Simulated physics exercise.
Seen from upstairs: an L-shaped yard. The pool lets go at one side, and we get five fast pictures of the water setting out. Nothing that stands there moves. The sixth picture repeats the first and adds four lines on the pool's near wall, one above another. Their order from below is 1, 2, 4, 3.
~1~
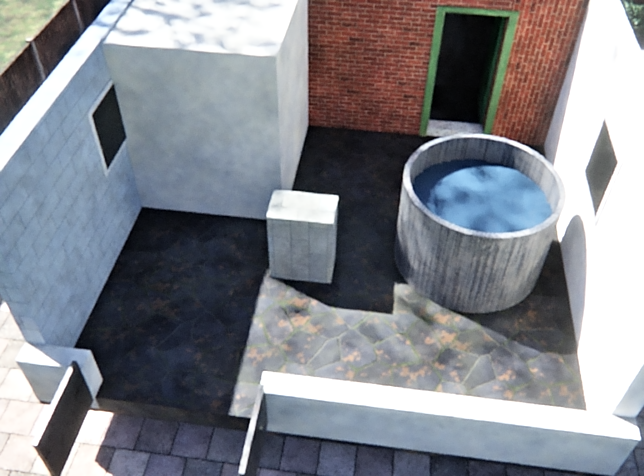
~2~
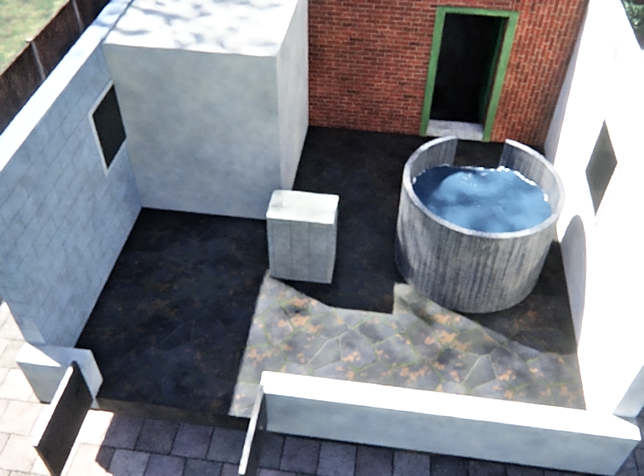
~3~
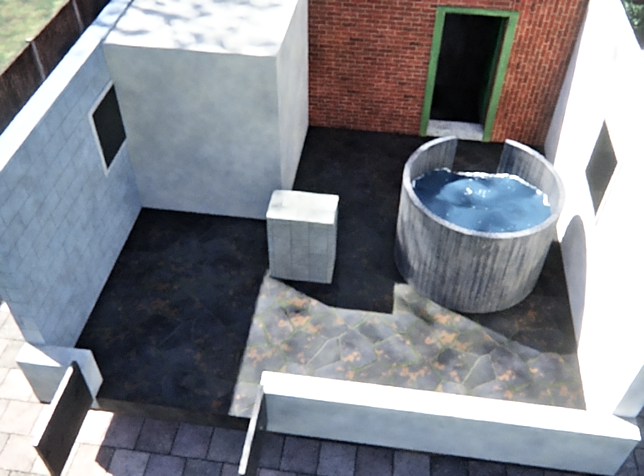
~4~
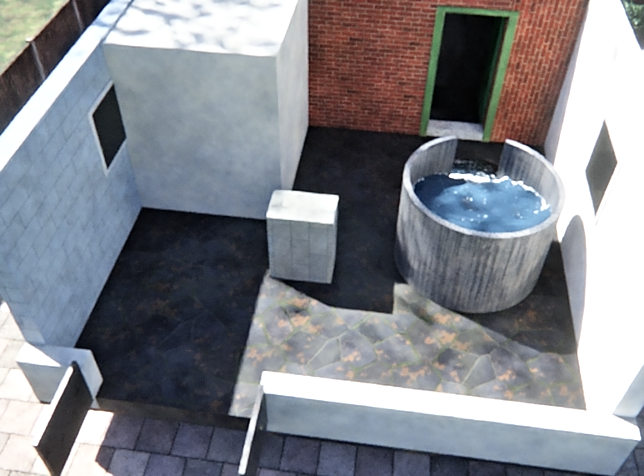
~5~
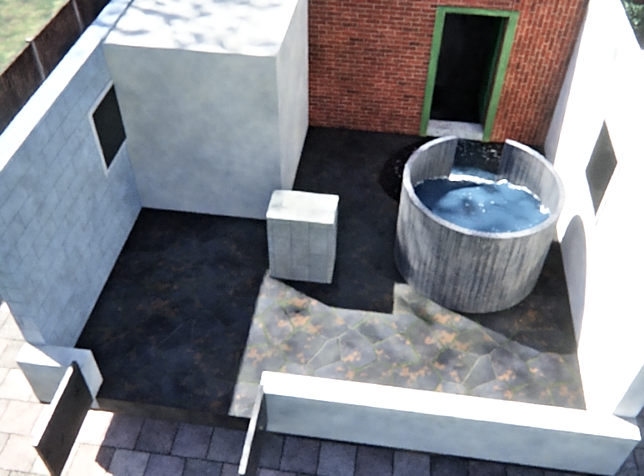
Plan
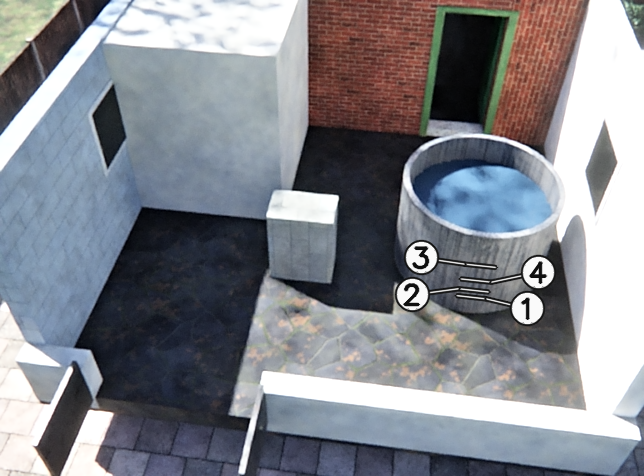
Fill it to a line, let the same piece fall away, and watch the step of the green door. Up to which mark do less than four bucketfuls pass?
Use mark 2.
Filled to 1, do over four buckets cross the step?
No, that is safe.
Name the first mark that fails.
That would be 4.
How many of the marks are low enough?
Two.
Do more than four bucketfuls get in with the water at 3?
Yes, it does.
On the marked copy, 1 at (471, 297); 2 at (473, 290); 3 at (480, 265); 4 at (476, 280); from the bottom up 1, 2, 4, 3.
If 1 is chosen, nothing gets over.
If 2 is chosen, a splash gets over, under a bucket.
If 3 is chosen, dozens of bucketfuls pour in.
If 4 is chosen, about 8 bucketfuls get in.
